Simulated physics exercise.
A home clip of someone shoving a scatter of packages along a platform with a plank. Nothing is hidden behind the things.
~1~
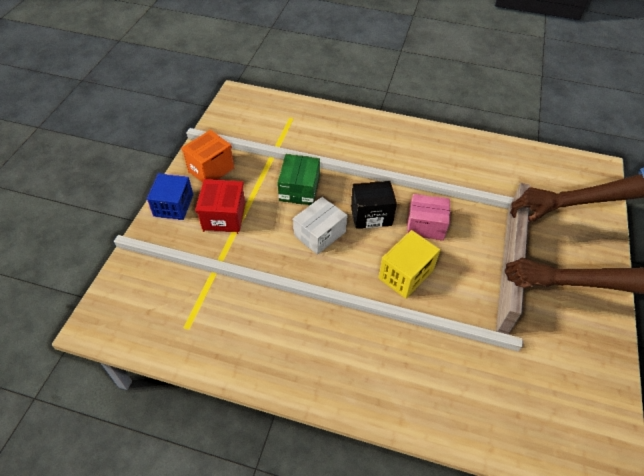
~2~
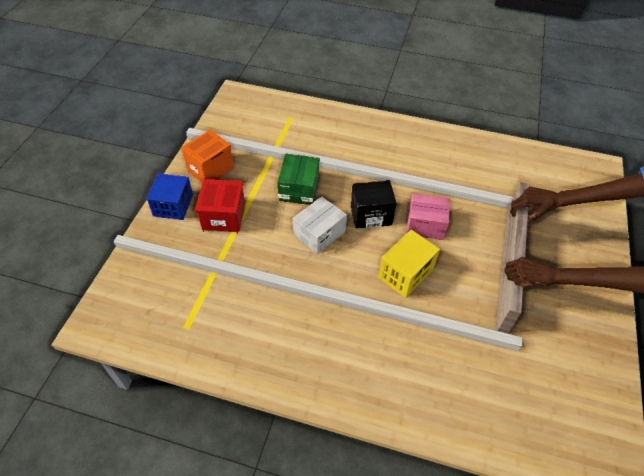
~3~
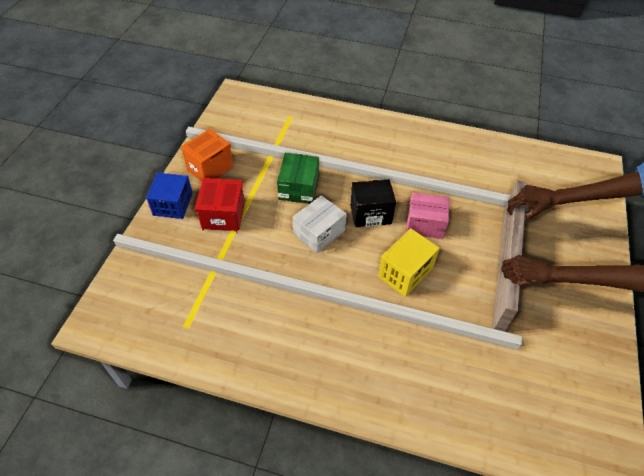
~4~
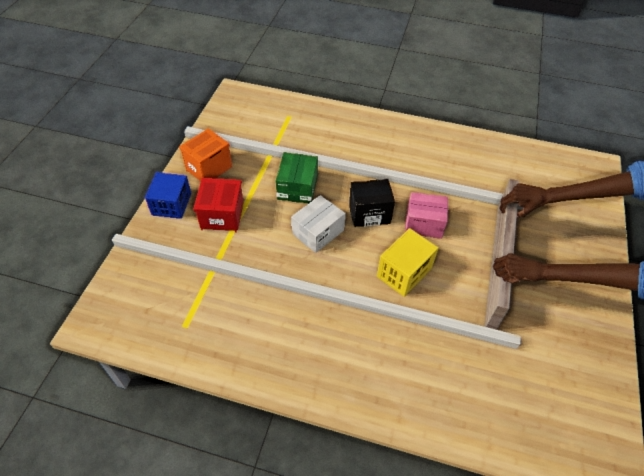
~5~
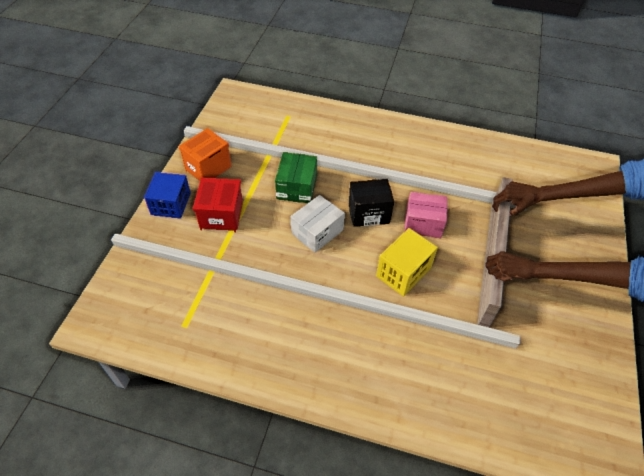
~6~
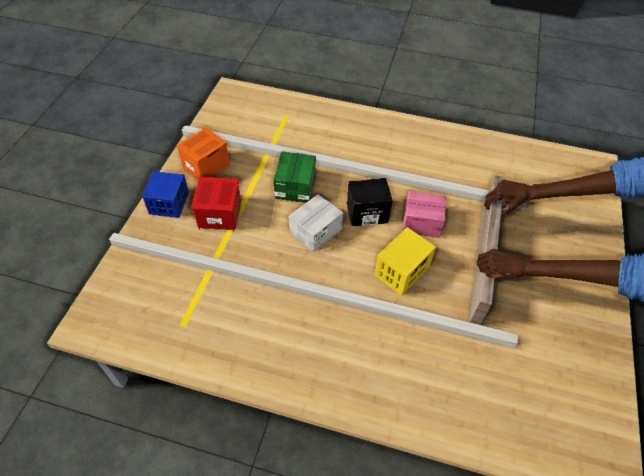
Two hands slide a plank slightly left along a wooden table toward scattered, unmoving colored boxes.
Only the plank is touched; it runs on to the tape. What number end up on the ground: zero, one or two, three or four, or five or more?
Outcome: The number that fall off is one or two.
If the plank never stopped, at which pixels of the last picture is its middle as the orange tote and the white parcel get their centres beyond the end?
Its middle is around (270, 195) and around (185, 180).
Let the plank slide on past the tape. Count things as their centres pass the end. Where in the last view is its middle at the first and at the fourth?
Its middle is around (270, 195) and later (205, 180).
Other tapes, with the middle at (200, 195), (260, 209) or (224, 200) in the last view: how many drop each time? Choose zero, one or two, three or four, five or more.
The falls would be 5 or more; just one or two; three to four.
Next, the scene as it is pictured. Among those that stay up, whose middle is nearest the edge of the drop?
That is the green box.
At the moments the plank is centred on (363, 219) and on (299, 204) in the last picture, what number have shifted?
First 5, then 7.
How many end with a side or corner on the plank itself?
2 of them.
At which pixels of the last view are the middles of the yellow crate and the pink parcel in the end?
The yellow crate at (211, 220), the pink parcel at (237, 169).
Early on, none off yet; blue crate at rest near (167, 195); orange tote at rest near (205, 157); red tote at rest near (218, 204).
A while later, none off yet; blue crate travelled a little near (161, 195); orange tote travelled about its own width near (181, 151); red tote travelled a little near (196, 199).
Finally, the number that fall off is one or two; lost, orange tote and blue crate.
